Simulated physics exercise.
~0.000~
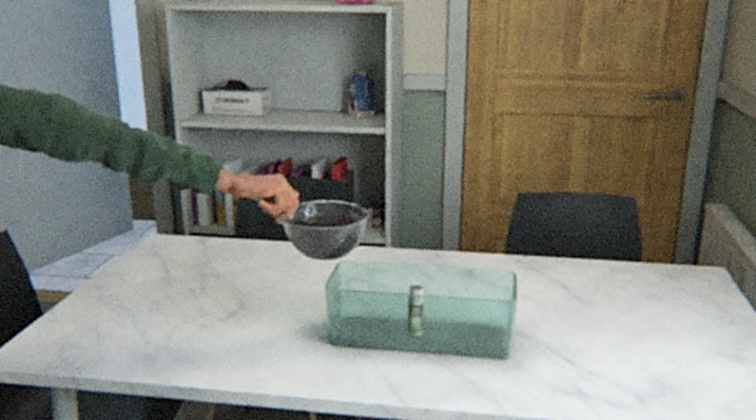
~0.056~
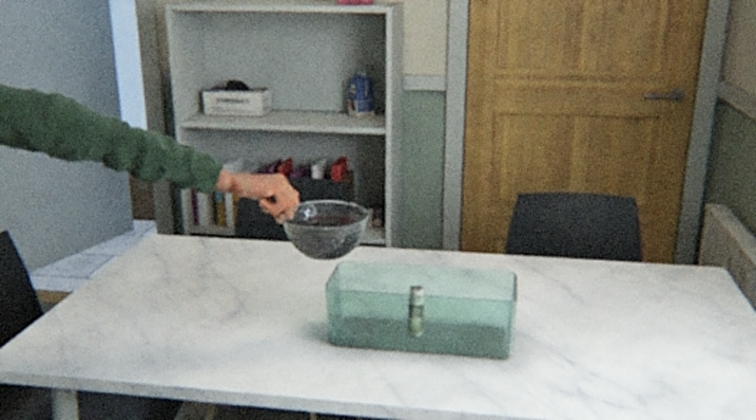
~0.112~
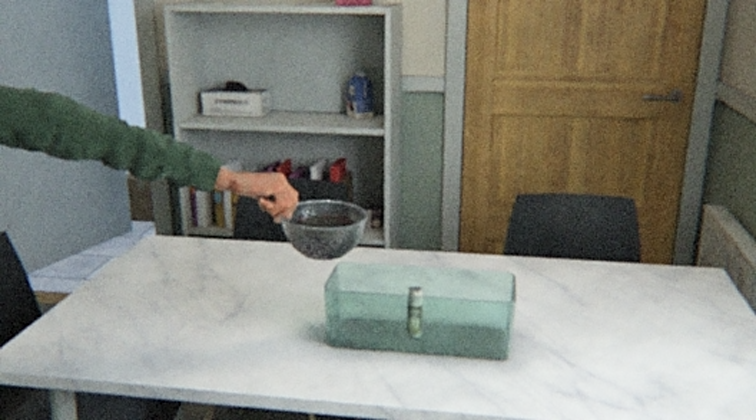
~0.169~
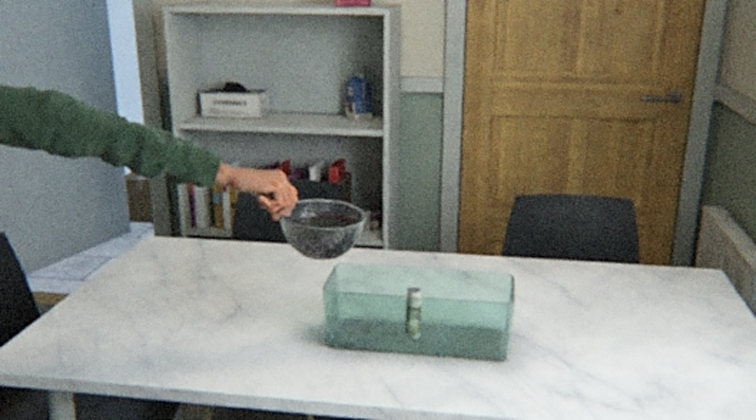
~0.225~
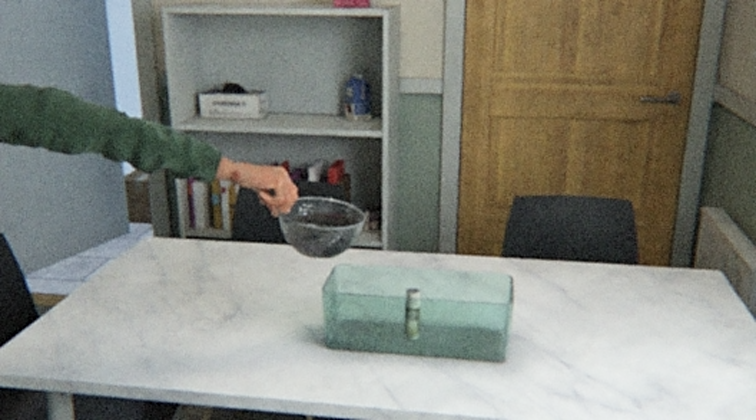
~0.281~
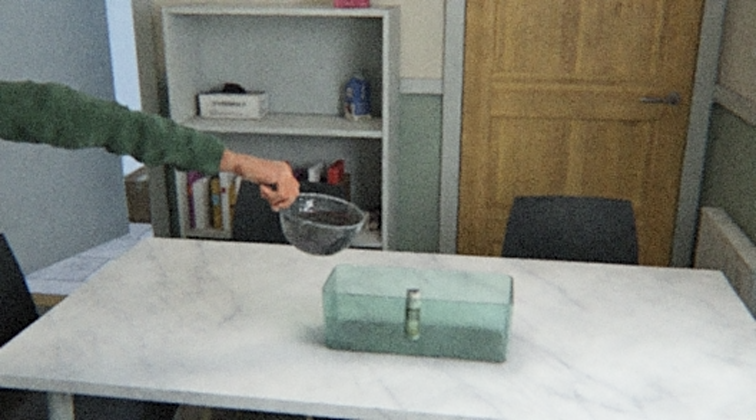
An arm in a green sleeve reaches in from the left over a white marbled table, seen from slightly above in a room with a wooden door, grey shelves and dark chairs. Its hand holds a clear glass bowl of dark liquid above and left of a greenish see-through oblong basin with a small tin inside. The bowl stays almost level, then tilts slightly to the right.
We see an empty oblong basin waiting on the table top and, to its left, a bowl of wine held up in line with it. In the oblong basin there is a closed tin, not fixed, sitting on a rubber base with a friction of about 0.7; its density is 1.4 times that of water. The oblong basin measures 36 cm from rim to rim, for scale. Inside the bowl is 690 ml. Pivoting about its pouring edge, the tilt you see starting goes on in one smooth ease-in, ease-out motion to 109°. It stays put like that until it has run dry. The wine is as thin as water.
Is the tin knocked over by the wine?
It stays on its base.
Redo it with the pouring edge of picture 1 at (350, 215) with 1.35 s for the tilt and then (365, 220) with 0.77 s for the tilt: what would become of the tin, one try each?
The tin overturns the first time and stays vertical the second time.
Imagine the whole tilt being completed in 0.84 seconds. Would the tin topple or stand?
Result: Tin upright.
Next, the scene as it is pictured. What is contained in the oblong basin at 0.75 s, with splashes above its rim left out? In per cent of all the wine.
About 7 per cent.
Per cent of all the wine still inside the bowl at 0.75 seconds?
Remaining: Near 58 % of the total.
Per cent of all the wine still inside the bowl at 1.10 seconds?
Share remaining: Approx. 2 %.
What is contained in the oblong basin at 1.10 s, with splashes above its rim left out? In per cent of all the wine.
Some 84 percent.
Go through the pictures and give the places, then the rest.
In the first frame, it leans 0°; its right rim is at (367, 218); the wine meets the walls at (289, 224) and (364, 229); the oblong basin's rim runs from (332, 275) to (516, 287); the tin's top is at (416, 290).
In the second frame, it leans 0°; its right rim is at (368, 218); the wine meets the walls at (289, 224) and (364, 228).
In the third frame, it leans 2°; its right rim is at (366, 219); the wine meets the walls at (288, 224) and (362, 228).
In the fourth frame, it leans 4°; its right rim is at (365, 220); the wine meets the walls at (287, 224) and (361, 228).
In the fifth frame, it leans 7°; its right rim is at (364, 221); the wine meets the walls at (286, 222) and (360, 227).
In the sixth frame, it leans 11°; its right rim is at (364, 221); the wine meets the walls at (286, 220) and (360, 225).
Then, 0.75 s in, the tilt is 64° and 58 per cent is still to pour; the tin stands where it began.
Then, 1.10 s in, the tilt is 100° and 2 per cent is still to pour; the tin stands where it began.
Then, 1.46 s in, the tilt is 109° and 0 per cent is still to pour; the tin stands where it began.
Then, 1.85 s in, the tilt is 109° and 0 per cent is still to pour; the tin stands where it began.
Finally, the tin stands where it began.
